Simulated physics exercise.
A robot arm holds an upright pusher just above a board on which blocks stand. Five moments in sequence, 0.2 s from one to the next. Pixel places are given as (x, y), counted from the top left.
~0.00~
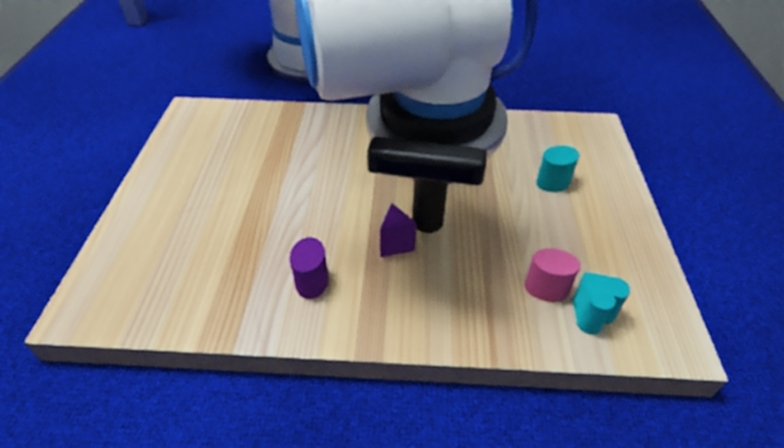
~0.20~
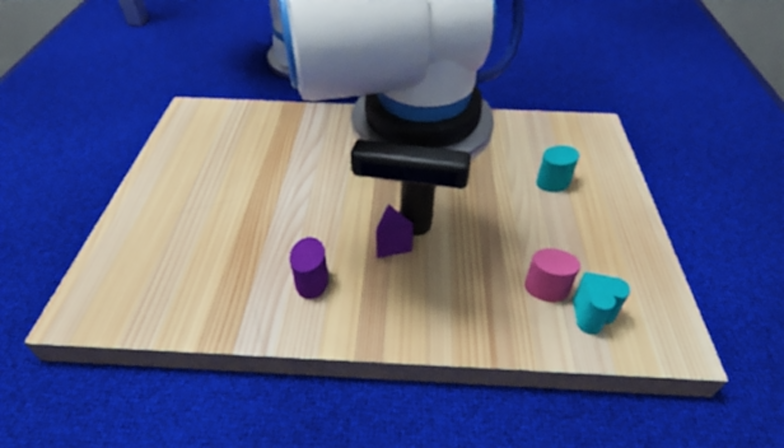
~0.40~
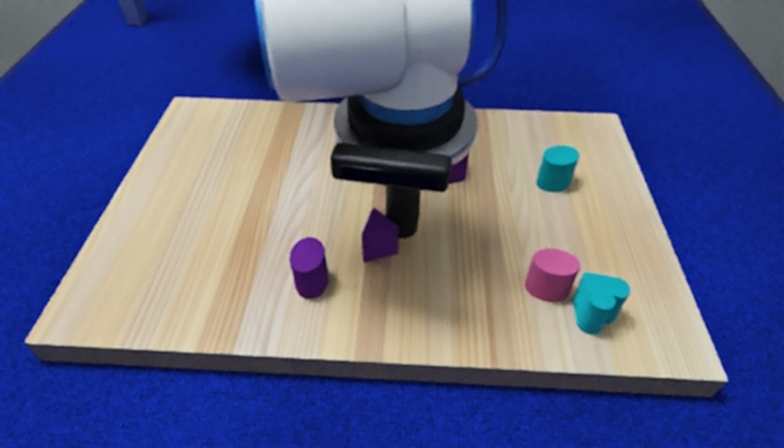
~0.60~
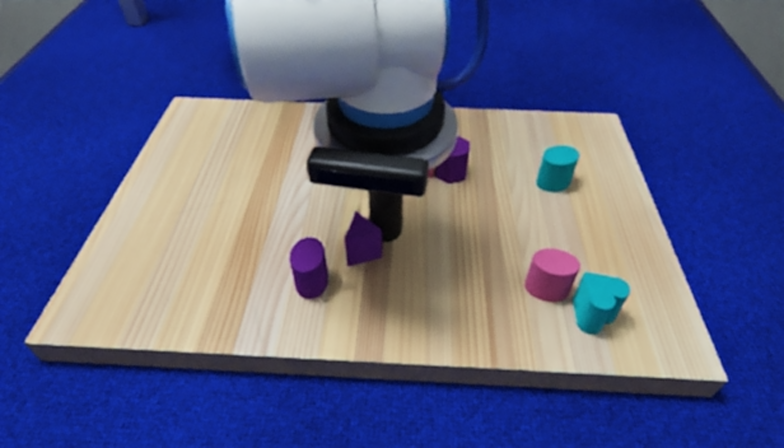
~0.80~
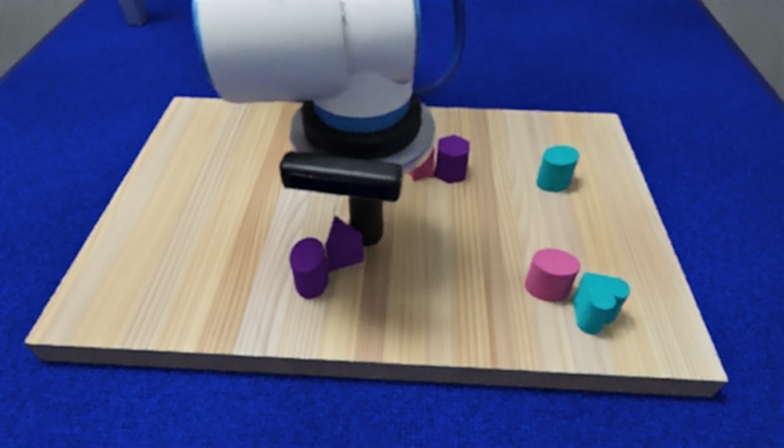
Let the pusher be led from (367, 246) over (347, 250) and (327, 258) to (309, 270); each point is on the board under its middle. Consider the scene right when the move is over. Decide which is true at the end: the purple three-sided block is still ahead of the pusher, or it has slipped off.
I'm fairly sure the purple three-sided block rides along ahead of the pusher to the very end.
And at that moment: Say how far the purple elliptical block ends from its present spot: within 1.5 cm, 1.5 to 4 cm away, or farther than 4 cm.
Its final spot will lie more than 4 cm from the current one.
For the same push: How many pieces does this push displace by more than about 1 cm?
The way I see it, the answer is two.
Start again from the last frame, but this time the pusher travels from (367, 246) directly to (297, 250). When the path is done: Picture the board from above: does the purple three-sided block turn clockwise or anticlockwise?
Seen from overhead, it turns anticlockwise.
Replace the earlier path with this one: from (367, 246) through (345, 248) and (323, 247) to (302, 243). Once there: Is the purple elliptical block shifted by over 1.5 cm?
Yes, that is what happens.
On the path given first. Halfway along, pusher (334, 244); purple elliptical block (279, 270); purple three-sided block (307, 243), turned 15° anticlockwise.
At the end, pusher (308, 259); purple elliptical block (251, 289), turned 20° clockwise; purple three-sided block (279, 263), turned 30° anticlockwise.
